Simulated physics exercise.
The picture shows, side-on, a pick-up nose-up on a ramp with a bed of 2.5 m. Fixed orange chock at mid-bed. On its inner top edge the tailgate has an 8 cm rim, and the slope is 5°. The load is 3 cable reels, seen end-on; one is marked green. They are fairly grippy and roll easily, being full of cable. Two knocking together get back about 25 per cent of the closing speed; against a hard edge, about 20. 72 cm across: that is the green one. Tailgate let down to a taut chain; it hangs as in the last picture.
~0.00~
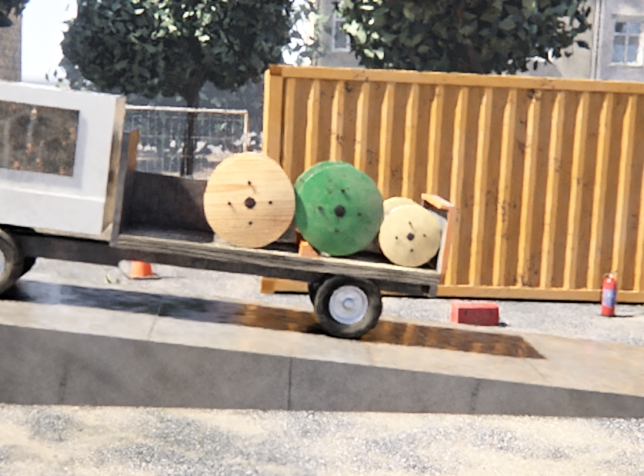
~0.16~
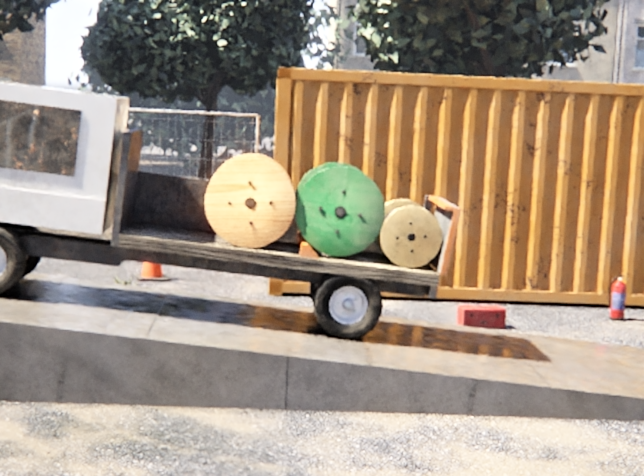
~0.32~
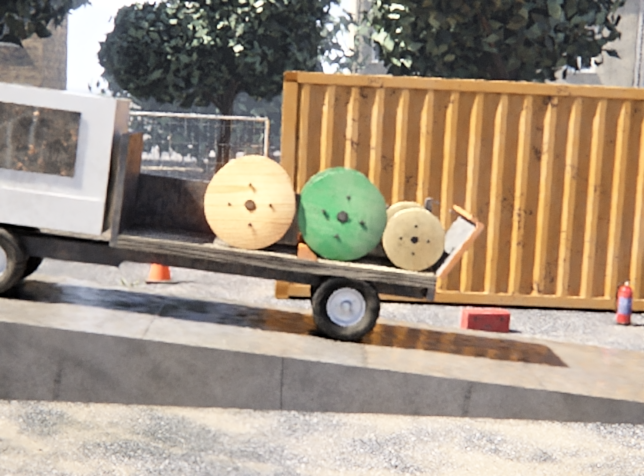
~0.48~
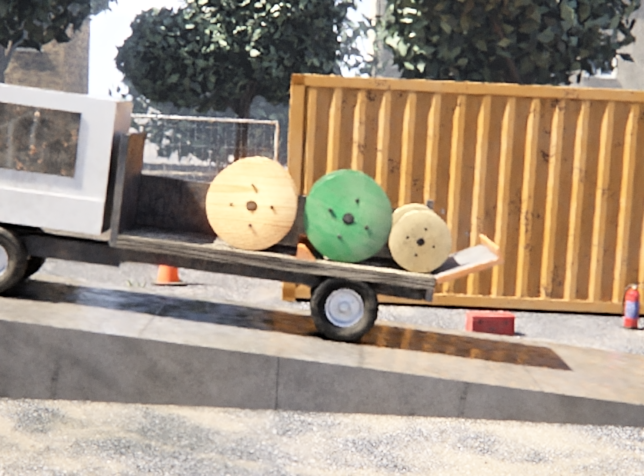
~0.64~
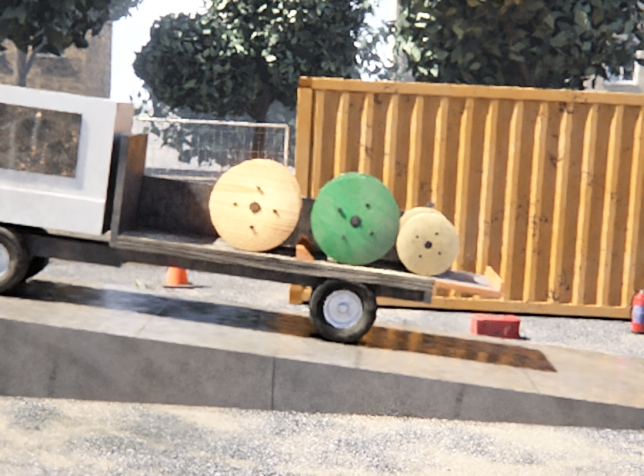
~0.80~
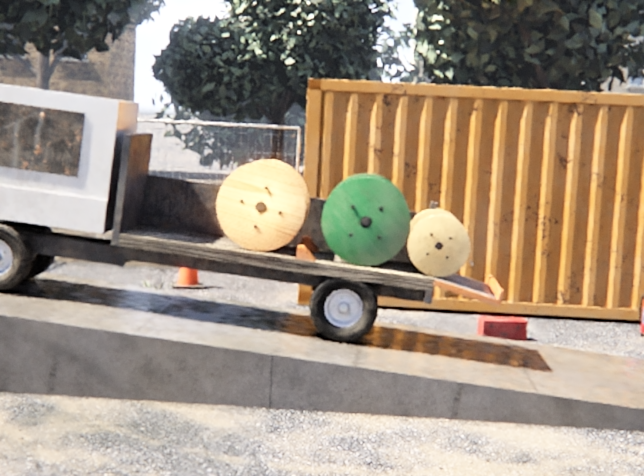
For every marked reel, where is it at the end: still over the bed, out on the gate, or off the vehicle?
The marked one is off the vehicle.
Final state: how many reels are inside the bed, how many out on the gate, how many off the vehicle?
First 1, then 0, and last 2.
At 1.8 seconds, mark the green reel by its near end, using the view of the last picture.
Position: About (455, 236).
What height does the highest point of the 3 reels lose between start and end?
0 cm.
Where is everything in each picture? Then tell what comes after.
The first frame shows green (340, 211); gate 85° above level, tip at (453, 209); 3 of the 3 make up the bottom layer on the bed.
The second frame shows green (340, 212); gate 81° above level, tip at (457, 211).
The third frame shows green (343, 217); gate 56° above level, tip at (481, 226).
The fourth frame shows green (348, 219); gate 21° above level, tip at (500, 260).
The fifth frame shows green (356, 221); gate 7° below level, tip at (500, 295).
The sixth frame shows green (366, 222); gate 15° below level, tip at (498, 303).
Then, 1.3 s in, green is on the bed, 30 cm short of the hinge, rolling right; 0 out so far.
Then, 1.8 s in, green is on the gate, 10 cm past the hinge, rolling right; 1 out so far.
Then, 2.5 s in, green is dropping off the gate; 2 out so far.
In the end (4.0 s), green is off the vehicle; 2 out so far.
